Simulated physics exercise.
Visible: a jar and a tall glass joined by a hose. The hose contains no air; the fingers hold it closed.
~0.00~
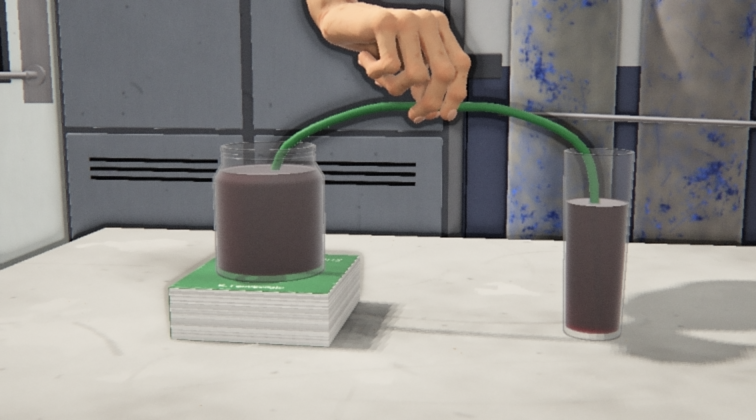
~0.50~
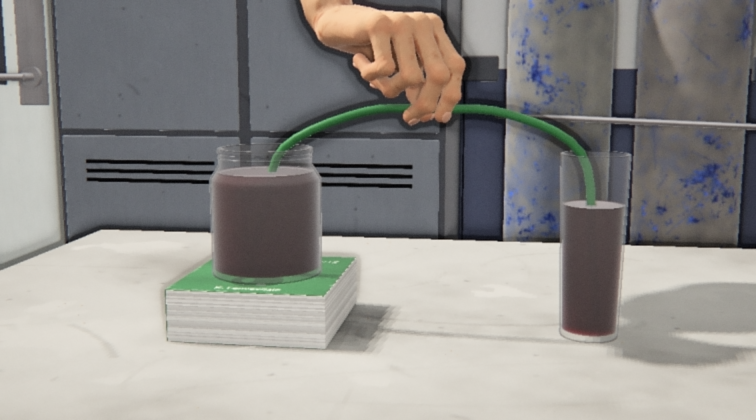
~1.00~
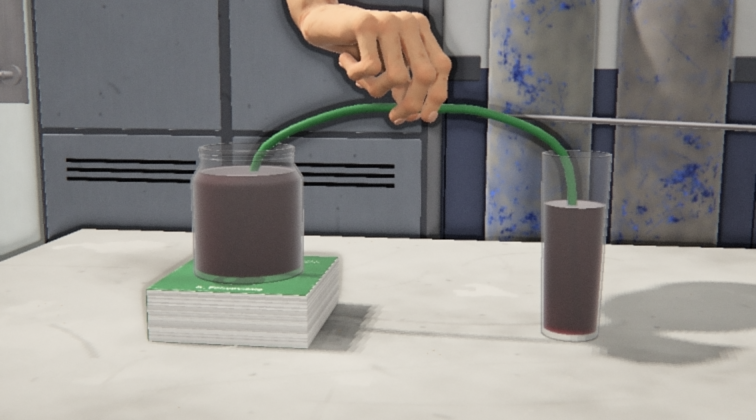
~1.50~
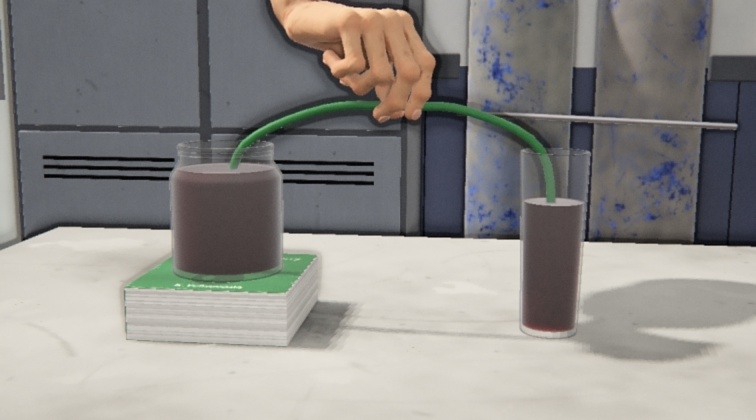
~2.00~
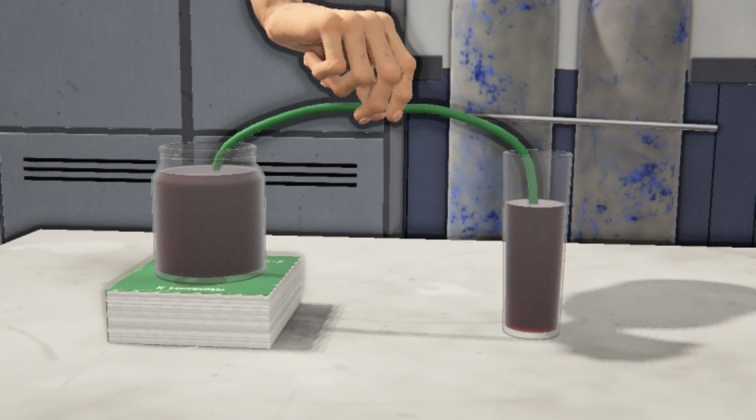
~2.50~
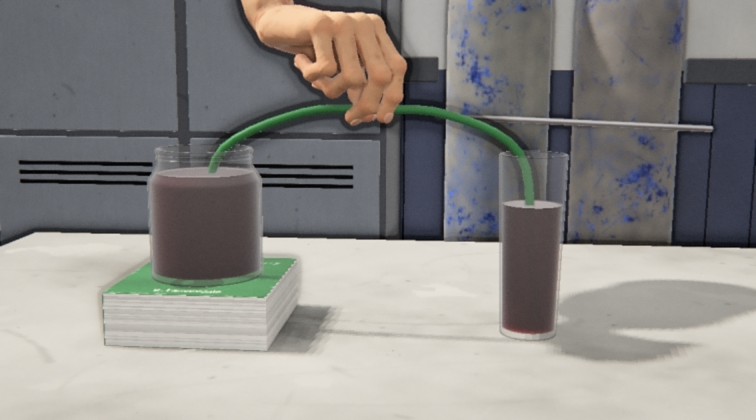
A hand pinches the top of a green hose that arches between a wide jar on the left and a tall glass on the right, both holding dark reddish-brown liquid. The jar sits on a thick green-covered book on a pale tabletop, seen from the front before grey panels and blue-stained hangings. The camera drifts slightly right, shifting everything left, while the hand and liquid levels stay still.
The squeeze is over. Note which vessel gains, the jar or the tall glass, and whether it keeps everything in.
Red wine goes - right side, receiving - keeps it in.
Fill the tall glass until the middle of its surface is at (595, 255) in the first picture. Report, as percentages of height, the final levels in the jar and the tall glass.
Levels in order: Approx. 65 and 75 in a hundred.
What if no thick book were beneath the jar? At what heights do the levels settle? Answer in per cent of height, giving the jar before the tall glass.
85 %, then 60 %.
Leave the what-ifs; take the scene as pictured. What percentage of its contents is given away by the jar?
Estimate: Close to 5 %.
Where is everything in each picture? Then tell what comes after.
The hose is pinched; jar (270, 205) about three quarters full, up on the thick book; tall glass (596, 240) about three quarters full, on the top itself, in the first frame.
Nothing flows; jar about three quarters full, surface at (266, 172); tall glass about three quarters full, surface at (594, 205), in the second frame.
Fingers on the hose; jar (249, 207) about three quarters full; tall glass (574, 241) about three quarters full, in the third frame.
Still shut; jar about three quarters full, surface at (227, 168); tall glass about three quarters full, surface at (554, 202), in the fourth frame.
The hose is pinched; jar (210, 206) about three quarters full, up on the thick book; tall glass (535, 240) about three quarters full, on the top itself, in the fifth frame.
Nothing flows; jar about three quarters full, surface at (206, 173); tall glass about three quarters full, surface at (533, 204), in the sixth frame.
After 8.0 s, the jar is about three quarters full; the tall glass is about three quarters full.
After 45.0 s, the jar is about three quarters full; the tall glass is about three quarters full; the two surfaces are level.
